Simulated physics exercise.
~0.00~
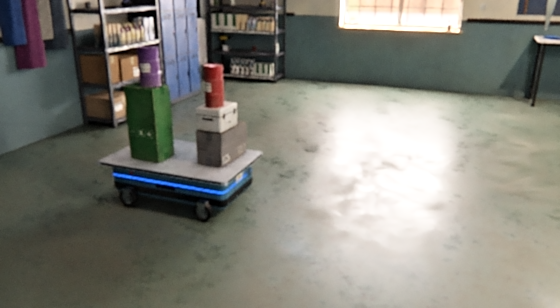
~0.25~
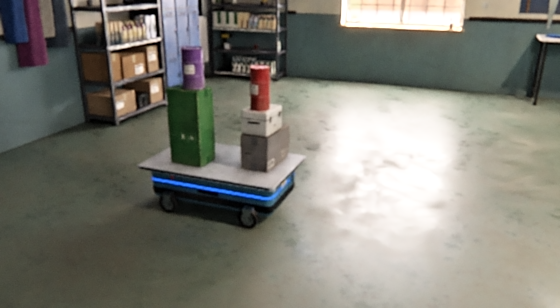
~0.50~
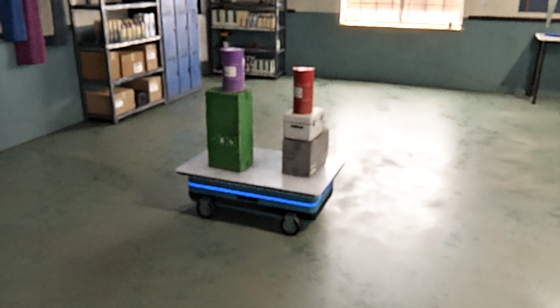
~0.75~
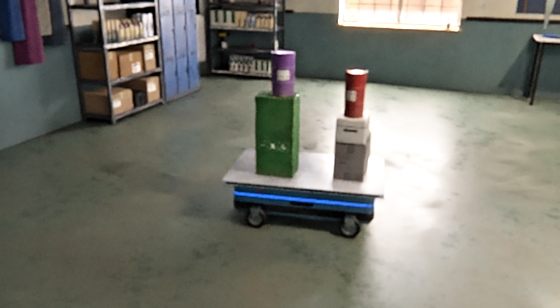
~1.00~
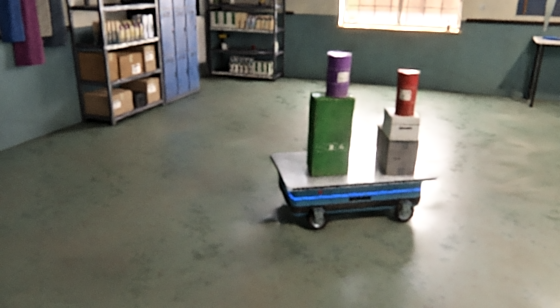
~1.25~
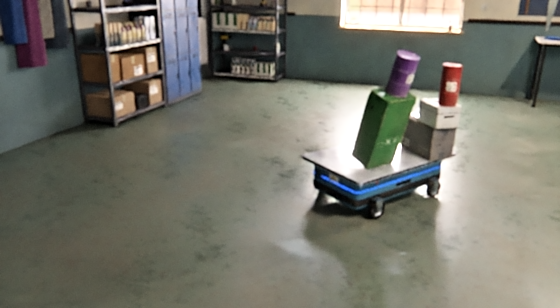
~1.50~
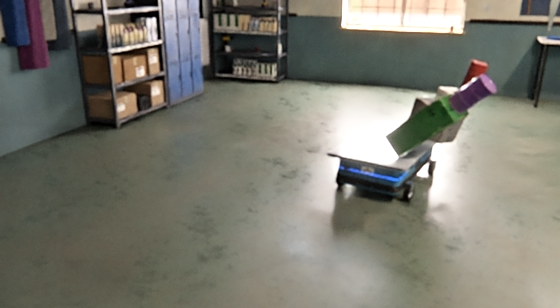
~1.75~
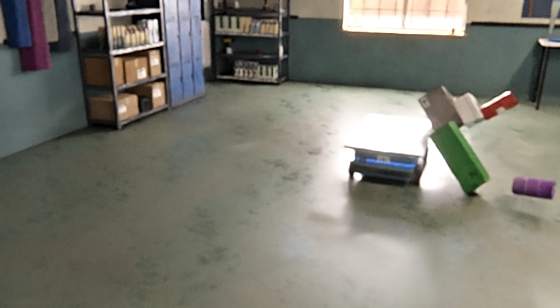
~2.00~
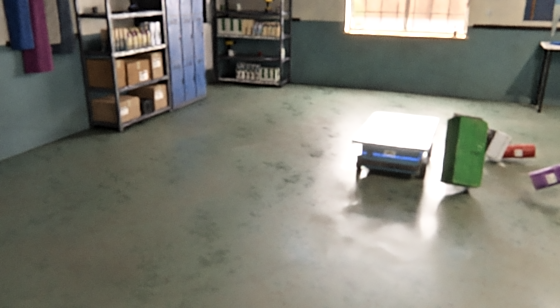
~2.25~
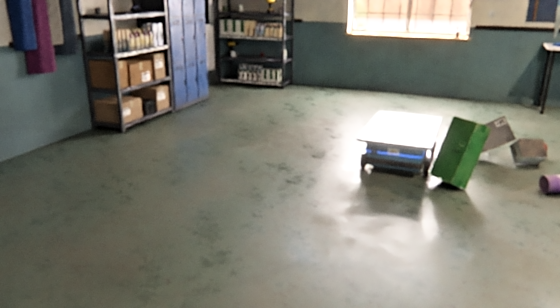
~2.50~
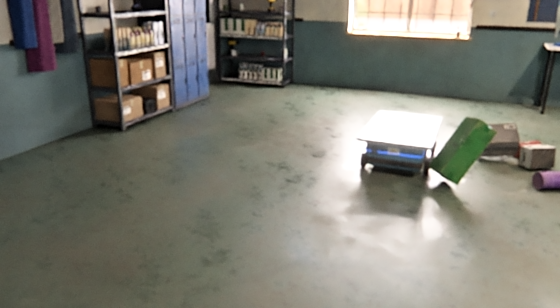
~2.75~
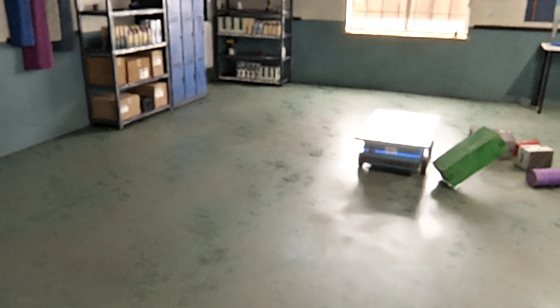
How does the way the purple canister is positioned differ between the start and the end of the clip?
At the start the purple canister stands upright on top of the green box on the cart. By the end it is lying on its side on the floor.
Flat cart carrying boxes and canisters rolling right across a workshop floor, turning away, its whole load toppling off beside it.
